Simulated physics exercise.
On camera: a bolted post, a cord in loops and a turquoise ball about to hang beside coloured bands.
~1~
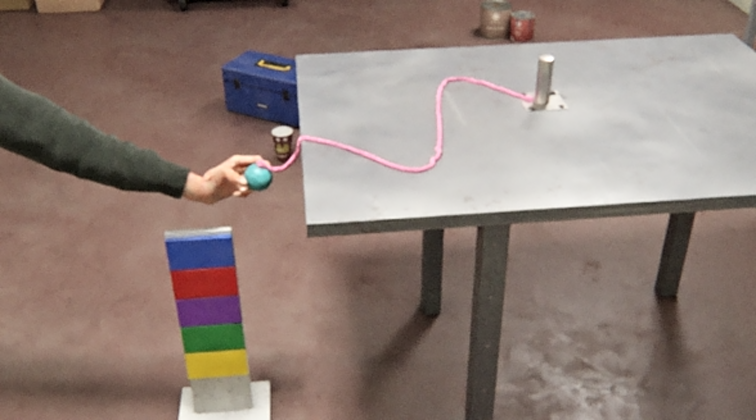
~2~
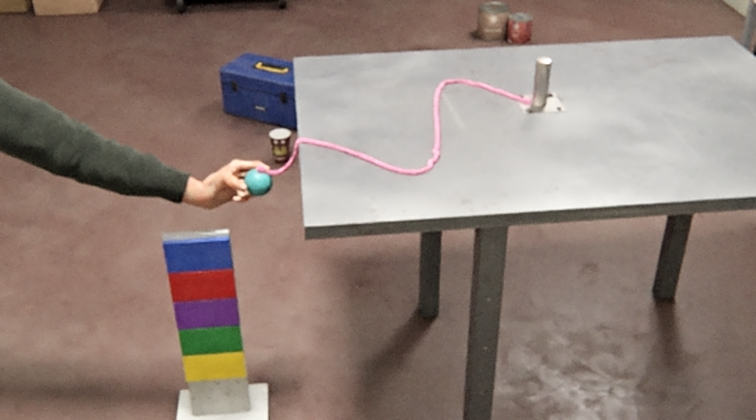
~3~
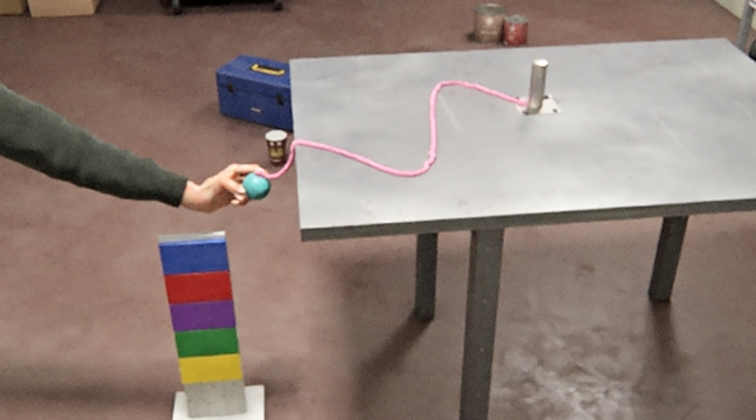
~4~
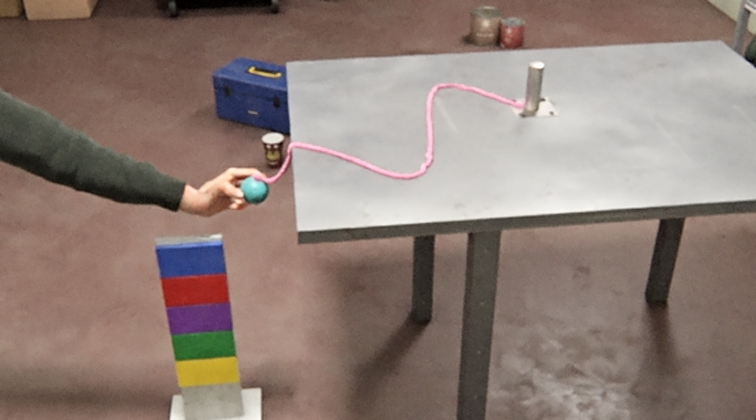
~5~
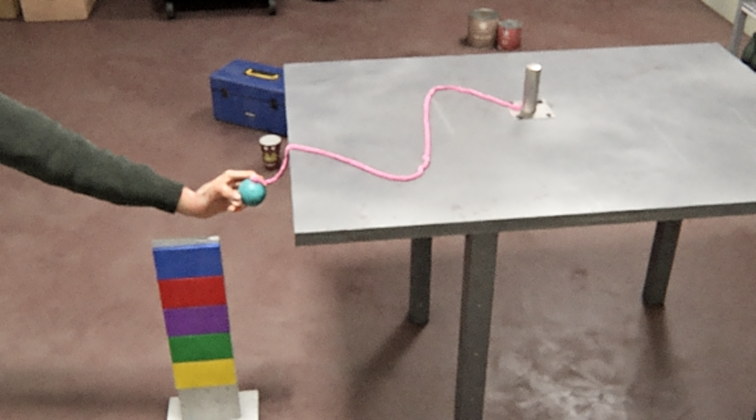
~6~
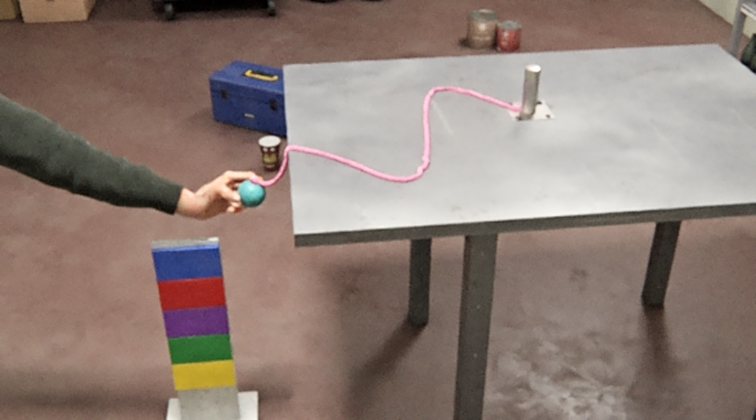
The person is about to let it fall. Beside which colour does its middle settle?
The yellow one.
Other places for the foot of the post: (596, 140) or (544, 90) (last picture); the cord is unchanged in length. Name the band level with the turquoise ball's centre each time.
In that order: Green; green.
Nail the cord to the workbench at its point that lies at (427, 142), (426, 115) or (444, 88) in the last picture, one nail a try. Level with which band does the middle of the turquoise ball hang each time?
Taking them in turn: Red; purple; green.
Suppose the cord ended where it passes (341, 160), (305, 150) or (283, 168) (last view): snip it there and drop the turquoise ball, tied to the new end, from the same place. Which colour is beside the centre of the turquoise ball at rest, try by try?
Try by try: Red; purple; green.
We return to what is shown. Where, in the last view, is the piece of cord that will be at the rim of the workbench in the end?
At (427, 147), roughly.
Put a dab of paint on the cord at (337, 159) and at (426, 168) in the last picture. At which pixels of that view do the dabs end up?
They go to (296, 251) and to (289, 166).
Soon after, ball near (276, 370); level with yellow.
Then, ball near (318, 326); level with yellow.
Further on, ball near (292, 348); level with yellow.
At rest, ball near (304, 343); level with yellow. The cord holds its middle at yellow.
